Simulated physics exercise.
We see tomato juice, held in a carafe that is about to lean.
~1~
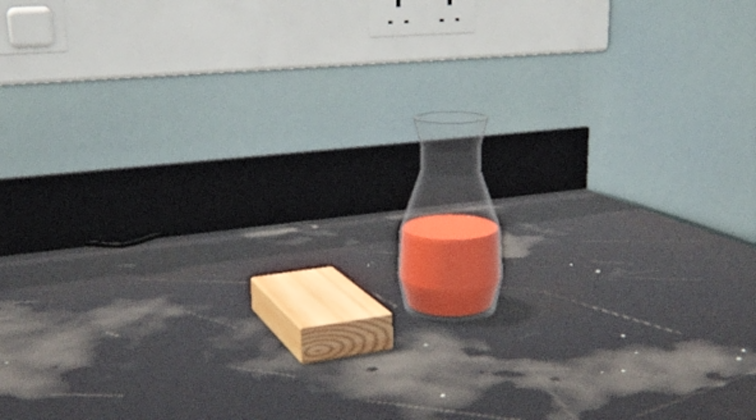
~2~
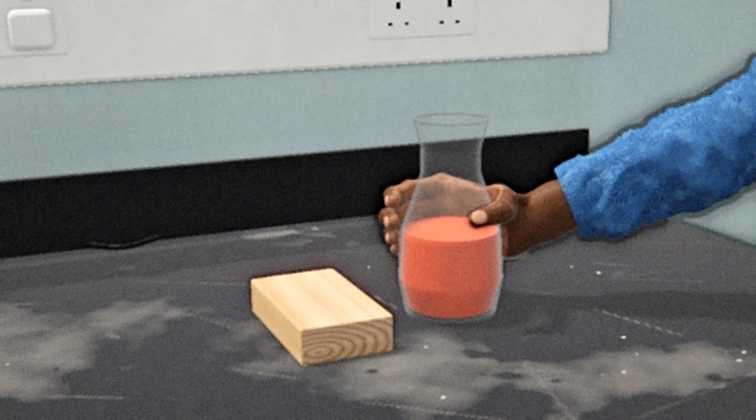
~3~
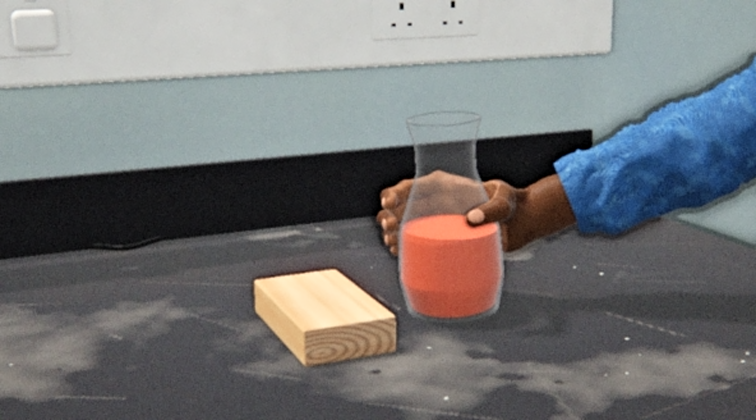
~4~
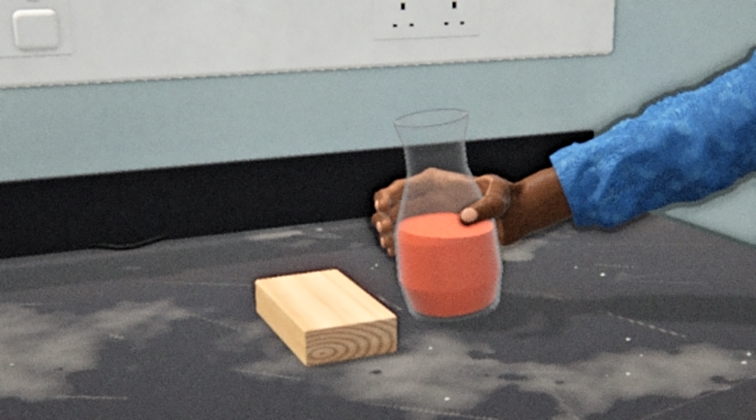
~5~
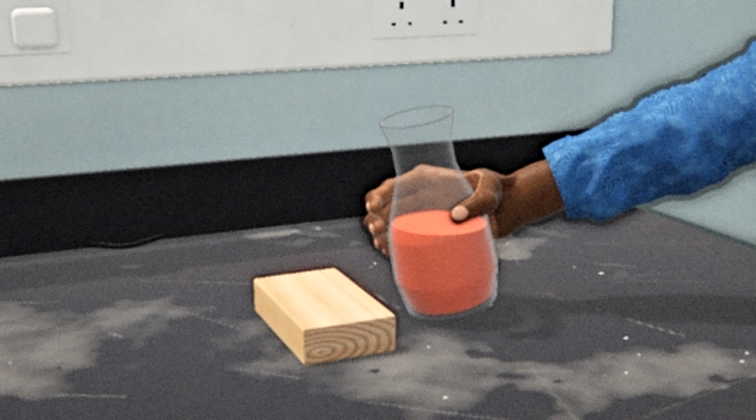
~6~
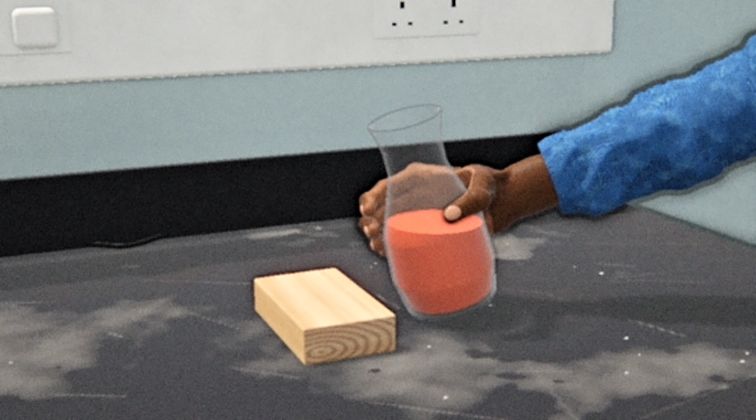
At first, a glass carafe partly filled with orange-red liquid stands upright on a dark worktop beside a wooden block. A hand in a blue sleeve reaches in from the right and grasps the carafe, then tilts it slightly left, its top leaning towards the block's side while the block stays put.
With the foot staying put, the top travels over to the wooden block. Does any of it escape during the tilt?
No.
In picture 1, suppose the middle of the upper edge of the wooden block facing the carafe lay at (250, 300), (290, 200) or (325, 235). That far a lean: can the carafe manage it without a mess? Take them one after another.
First try it brims over, second it keeps every drop, third it keeps every drop.
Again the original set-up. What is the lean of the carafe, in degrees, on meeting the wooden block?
I'd put it at roughly 50 degrees from the vertical.
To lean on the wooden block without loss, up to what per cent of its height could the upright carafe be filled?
I'd say something like 80 in a hundred.
Soon after, the carafe leans by about 30°; nothing has left it.
Later, the carafe leans by about 45°; nothing has left it.
In the end, the carafe leans by about 50°, against the wooden block; nothing has left it.
